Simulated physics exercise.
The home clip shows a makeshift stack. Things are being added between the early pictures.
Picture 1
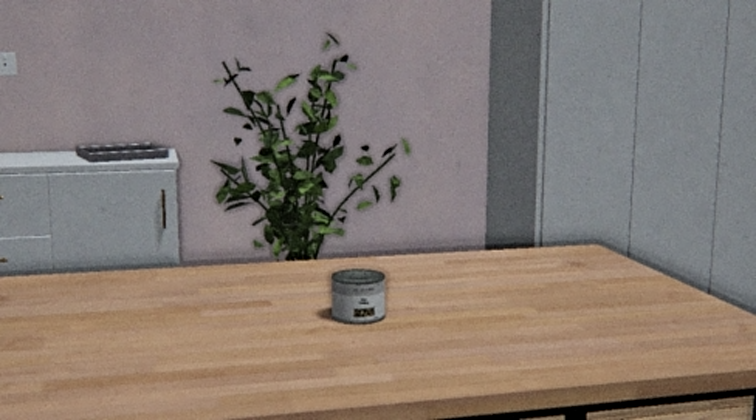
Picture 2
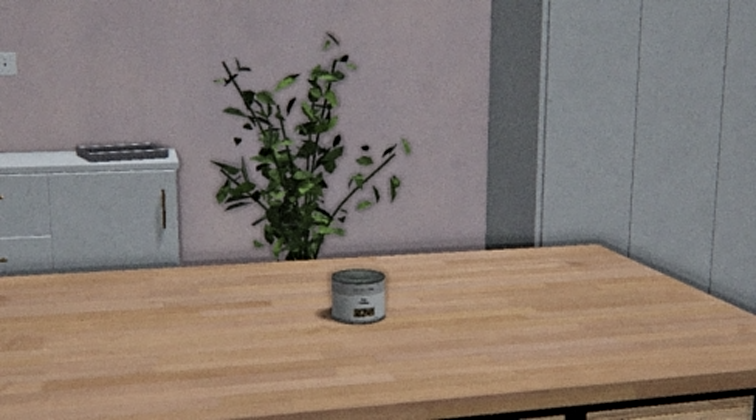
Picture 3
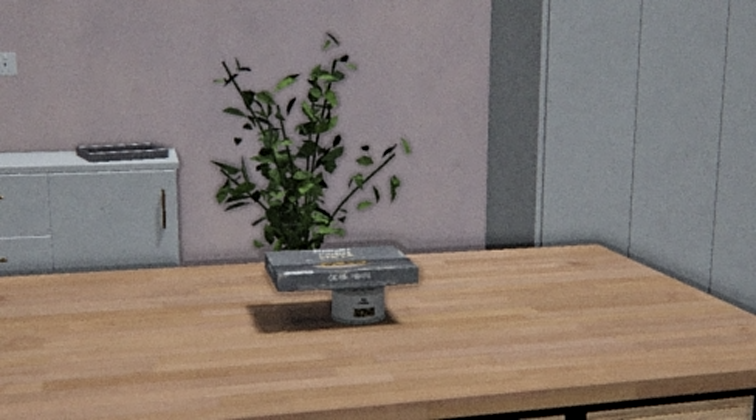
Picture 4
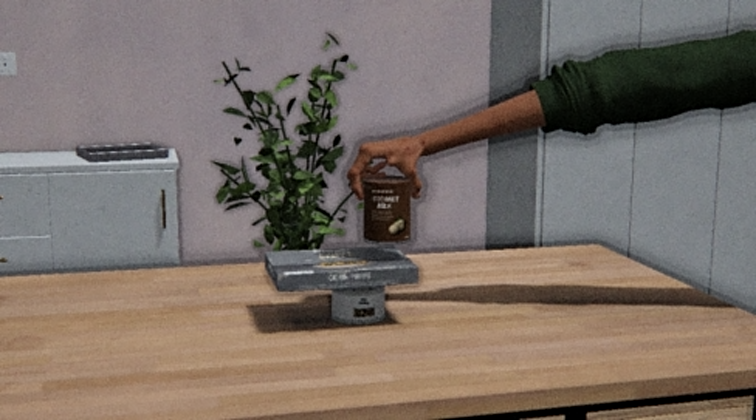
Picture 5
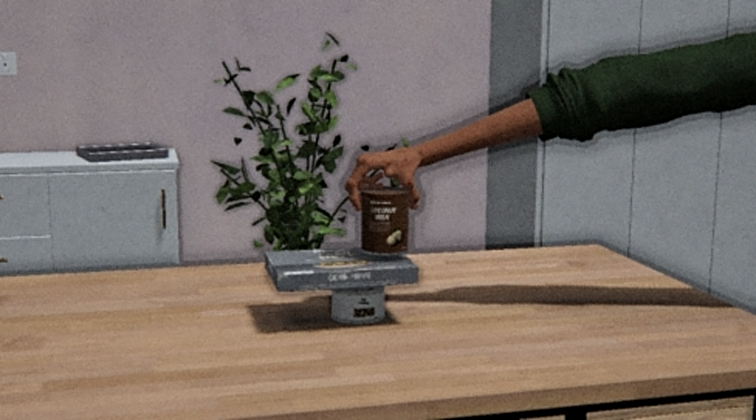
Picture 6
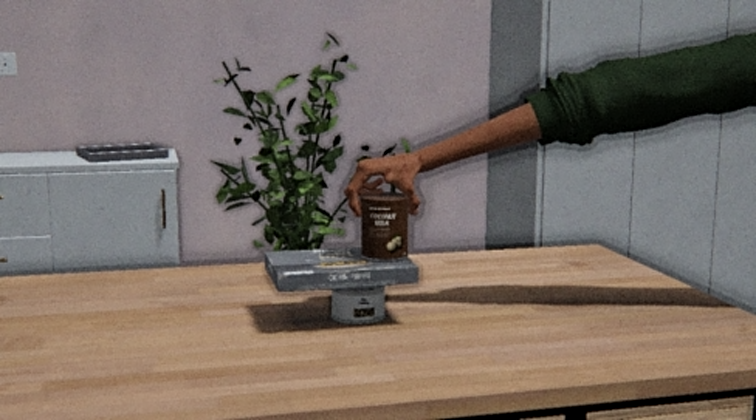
A flat grey box appeared on top of a small tub on a wooden table, then a hand in a green sleeve lowered a brown tin onto its right side and kept holding it.
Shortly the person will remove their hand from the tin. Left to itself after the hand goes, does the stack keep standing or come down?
It keeps standing.
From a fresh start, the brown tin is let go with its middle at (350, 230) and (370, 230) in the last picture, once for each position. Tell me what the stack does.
Trial 1: Stable. Trial 2: Stable.
Then, 0.80 s past the last view, nothing moves.
Then, 1.70 s past the last view, brown tin resting near (386, 227).
Finally, all 3 still in place. Final places as the last picture's camera would see them, brown tin near (386, 227). The stack stays up.
